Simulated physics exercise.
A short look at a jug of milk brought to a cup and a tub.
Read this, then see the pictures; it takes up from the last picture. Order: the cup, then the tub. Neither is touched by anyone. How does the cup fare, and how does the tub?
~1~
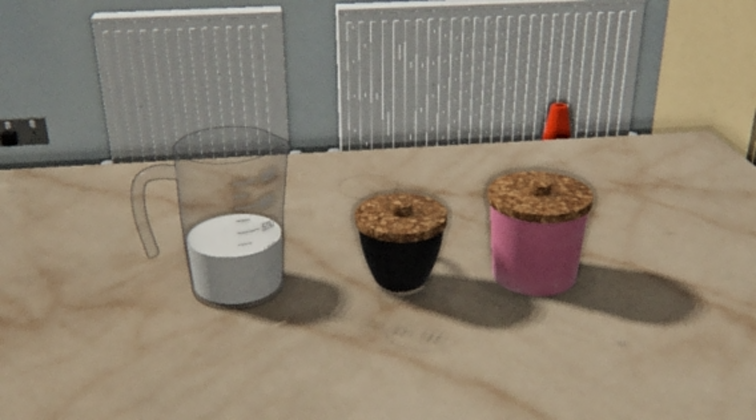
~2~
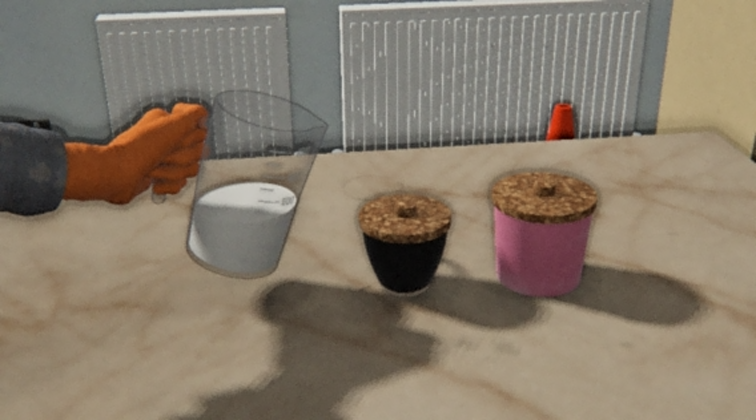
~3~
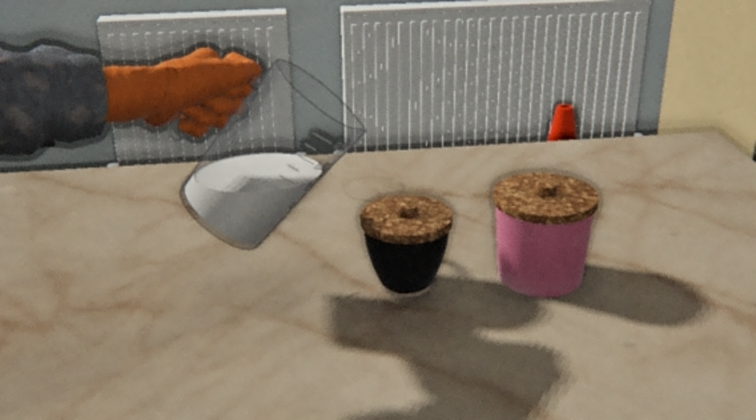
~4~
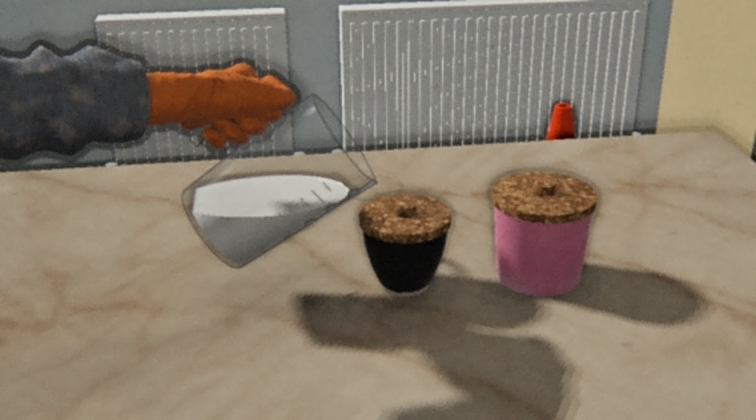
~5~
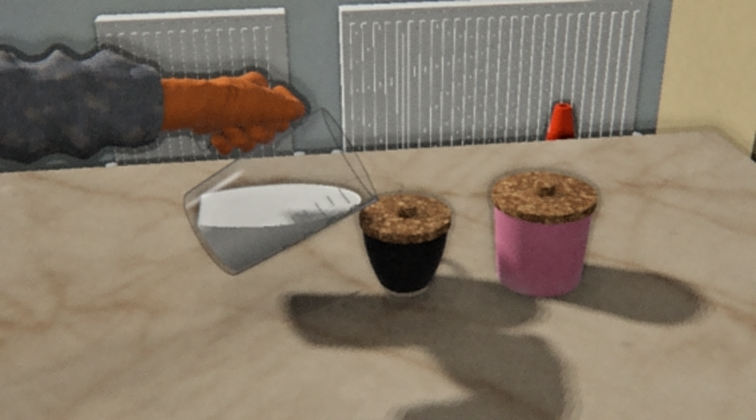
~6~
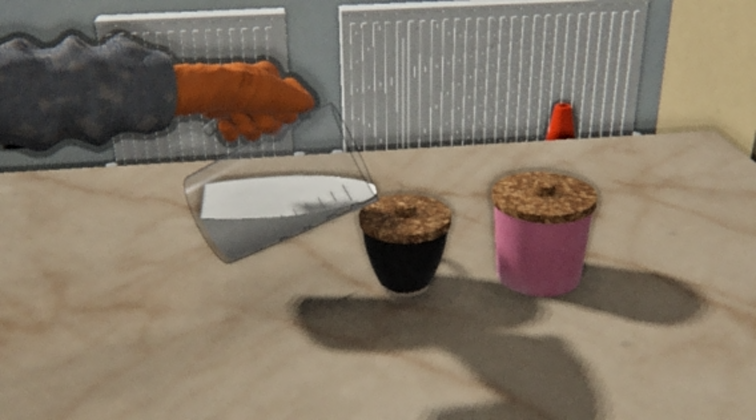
The cup stays empty inside, the tub stays empty inside.
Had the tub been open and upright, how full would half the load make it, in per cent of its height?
My estimate is 35 %.
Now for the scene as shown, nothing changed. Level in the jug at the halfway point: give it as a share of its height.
Estimate: Around 20 per cent of the height.
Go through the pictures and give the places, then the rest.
In the first picture, nothing is moving yet; jug (233, 215) about a third full; cup (401, 256) with its lid on; tub (536, 239) with its lid on.
In the second picture, the jug is picked up; jug about a third full, surface at (245, 204); cup (405, 257) with its lid on.
In the third picture, tilting; jug (271, 155) tipped 40° with all of its load; tub (542, 240) with its lid on.
In the fourth picture, no stream yet; jug (280, 181) tipped 55° with all of its load; cup (405, 257) with its lid on.
In the fifth picture, still nothing leaves it; jug (283, 192) tipped 60° with all of its load; tub (541, 240) with its lid on.
In the sixth picture, on the point of pouring; jug (284, 184) tipped 65° with all of its load; cup (405, 257) with its lid on; tub (541, 240) with its lid on.
Next, it hits the lid of the cup and runs off.
After that, it hits the lid of the tub and runs off.
Finally, the cup is empty, in a puddle; the tub is empty, in a puddle.
